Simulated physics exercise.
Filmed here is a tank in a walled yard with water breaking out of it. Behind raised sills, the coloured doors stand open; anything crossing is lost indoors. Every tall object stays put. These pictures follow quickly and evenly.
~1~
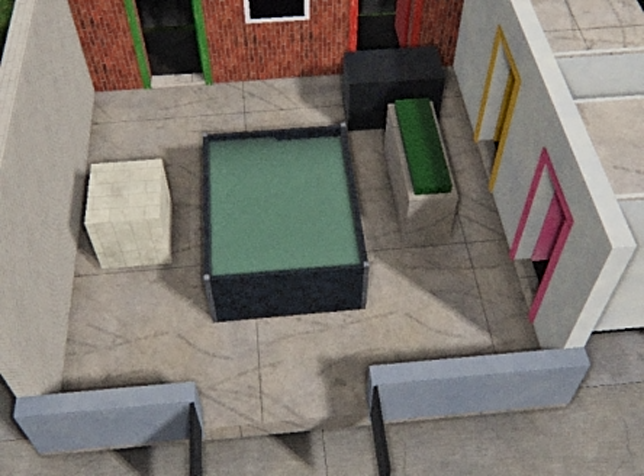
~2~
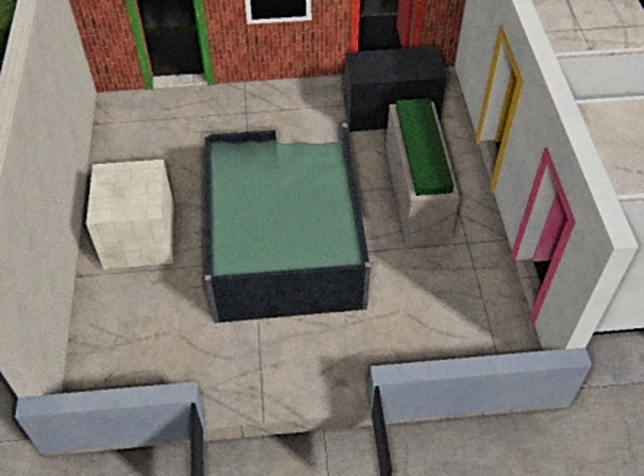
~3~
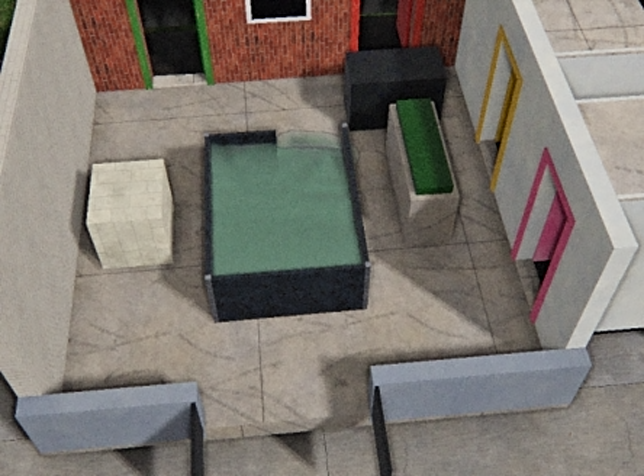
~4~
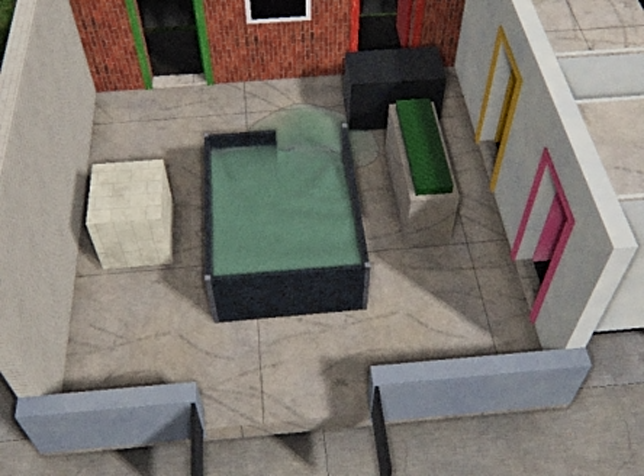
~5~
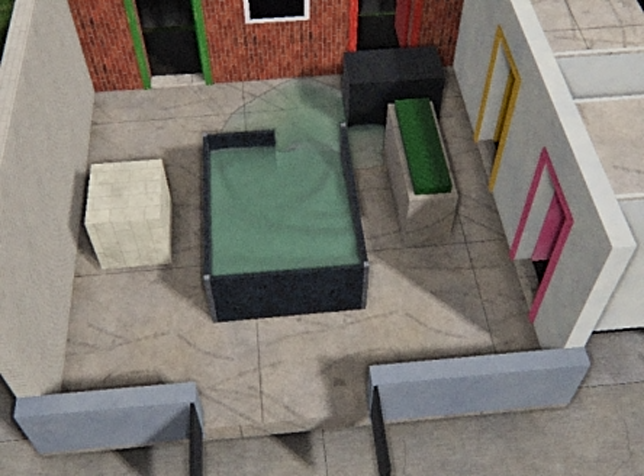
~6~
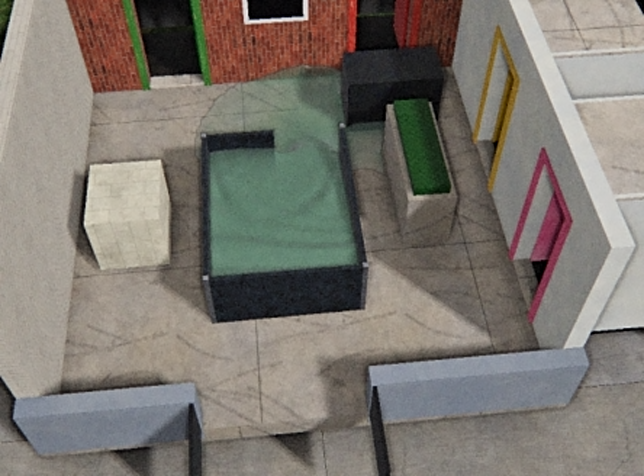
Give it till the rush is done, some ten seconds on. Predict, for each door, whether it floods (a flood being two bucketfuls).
Outcome: The green door lets too much in there. The yellow door lets too much in there. The pink door lets too much in there. The red door lets too much in there.
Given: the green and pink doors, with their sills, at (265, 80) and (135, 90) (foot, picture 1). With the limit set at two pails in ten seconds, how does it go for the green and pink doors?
Result: Green ends up above; pink ends up above.
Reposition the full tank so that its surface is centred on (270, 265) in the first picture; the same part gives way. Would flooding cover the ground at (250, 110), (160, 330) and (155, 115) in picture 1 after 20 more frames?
As listed: Reached, untouched, reached.
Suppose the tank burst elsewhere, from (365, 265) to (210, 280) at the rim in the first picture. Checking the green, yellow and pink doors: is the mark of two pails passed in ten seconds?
One by one: Green door lets less in; yellow door keeps below it; pink door lets more in.
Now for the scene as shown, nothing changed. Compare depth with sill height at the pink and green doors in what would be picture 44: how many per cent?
Around 210 in a hundred for the first and 180 in a hundred for the second.
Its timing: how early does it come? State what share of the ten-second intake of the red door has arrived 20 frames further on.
My figure is 25 in a hundred.
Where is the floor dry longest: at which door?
The pink-painted one.
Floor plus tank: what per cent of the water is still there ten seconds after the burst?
Around 86 parts in a hundred.
A moment on, water covers 25 % of the floor; the green door under two buckets in, the yellow door wet at the sill, nothing in, the pink door not reached, the red door wet at the sill, nothing in.
Next, water covers 35 % of the floor; the green door over two buckets in, the yellow door under two buckets in, the pink door not reached, the red door under two buckets in.
Then, water covers 55 % of the floor; the green door over two buckets in, the yellow door over two buckets in, the pink door wet at the sill, nothing in, the red door over two buckets in.
Later, water covers 90 % of the floor; the green door far over two buckets in, the yellow door over two buckets in, the pink door under two buckets in, the red door over two buckets in.
In the end, water covers 95 % of the floor; the green door far over two buckets in, the yellow door far over two buckets in, the pink door over two buckets in, the red door far over two buckets in.
